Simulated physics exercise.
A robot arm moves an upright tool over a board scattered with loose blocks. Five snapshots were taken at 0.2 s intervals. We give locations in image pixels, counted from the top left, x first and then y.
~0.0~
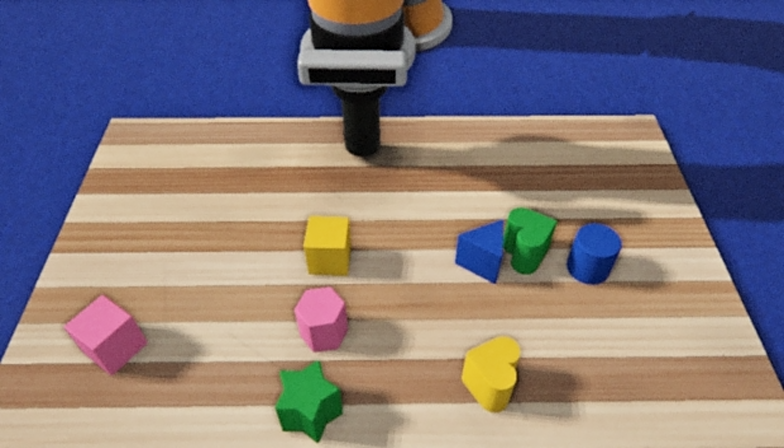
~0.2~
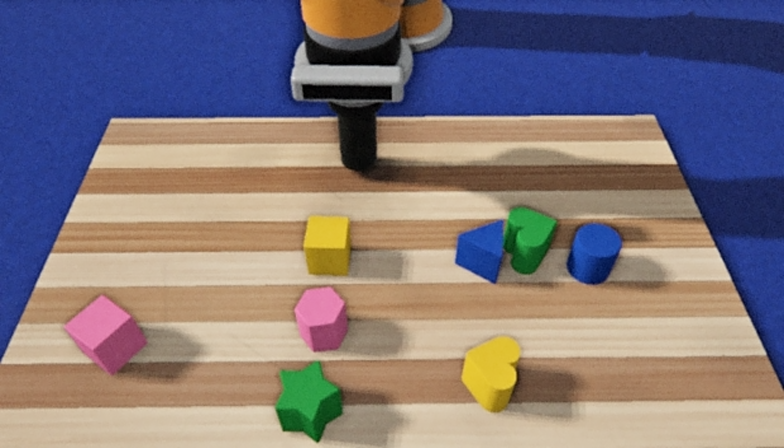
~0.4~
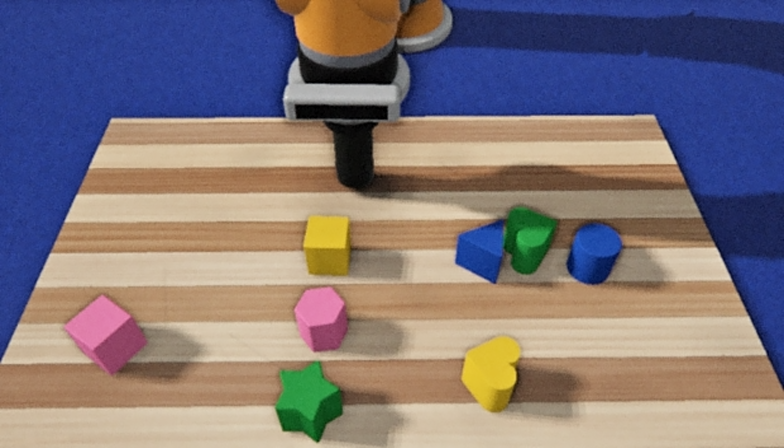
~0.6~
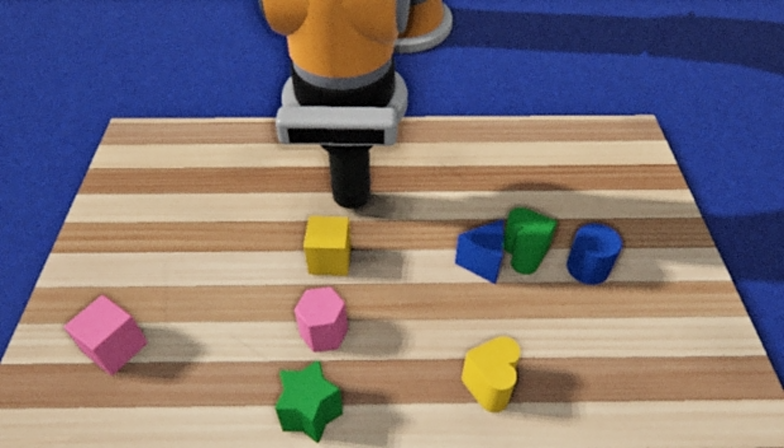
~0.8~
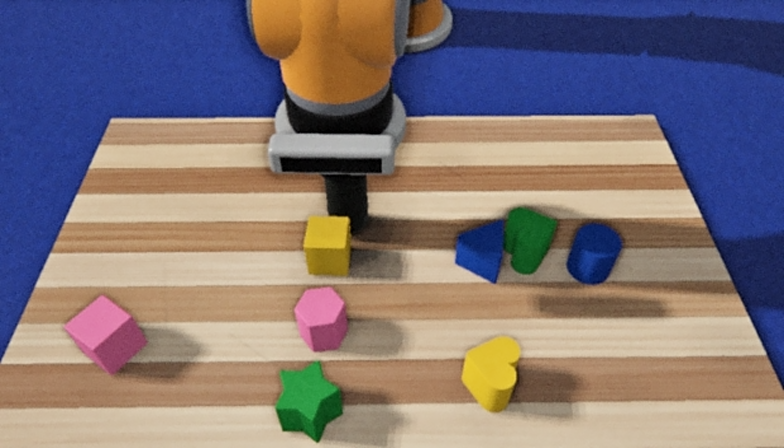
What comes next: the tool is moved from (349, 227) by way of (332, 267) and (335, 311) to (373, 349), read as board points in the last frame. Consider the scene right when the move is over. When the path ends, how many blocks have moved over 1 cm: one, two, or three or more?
It should be two, as far as I can tell.
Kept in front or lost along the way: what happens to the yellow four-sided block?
When the path ends, it will lie beside or behind the tool.
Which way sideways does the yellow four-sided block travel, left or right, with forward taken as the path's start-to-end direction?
Toward the right.
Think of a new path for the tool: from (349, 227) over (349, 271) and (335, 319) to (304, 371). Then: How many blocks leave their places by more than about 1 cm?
Once the path ends, three or more blocks will have shifted.
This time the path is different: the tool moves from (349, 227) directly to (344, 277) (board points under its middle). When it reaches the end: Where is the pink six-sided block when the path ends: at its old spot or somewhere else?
Left where it is.
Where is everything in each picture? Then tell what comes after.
Lower end of the tool at (363, 146), tops of blocks, green star-shaped block at (305, 389), pink six-sided block at (320, 306), yellow four-sided block at (327, 231), yellow heart-shaped block at (497, 360), in the first frame.
Tool at (359, 160), blocks as before, in the second frame.
Tool at (355, 176), blocks as before, in the third frame.
Tool at (352, 196), blocks as before, in the fourth frame.
Tool at (349, 219), green star-shaped block at (305, 389), pink six-sided block at (320, 306), yellow four-sided block at (327, 231), yellow heart-shaped block at (497, 360), in the fifth frame.
The first path, step by step. One third of the way, tool at (331, 261); yellow four-sided block at (300, 268), turned 35° clockwise.
Two thirds of the way, tool at (335, 304); pink six-sided block at (322, 325); yellow four-sided block at (281, 288), turned 55° clockwise.
At the end, tool at (372, 343); green star-shaped block at (301, 395); pink six-sided block at (329, 347), turned 60° clockwise; yellow four-sided block at (282, 288), turned 55° clockwise; yellow heart-shaped block not moved.
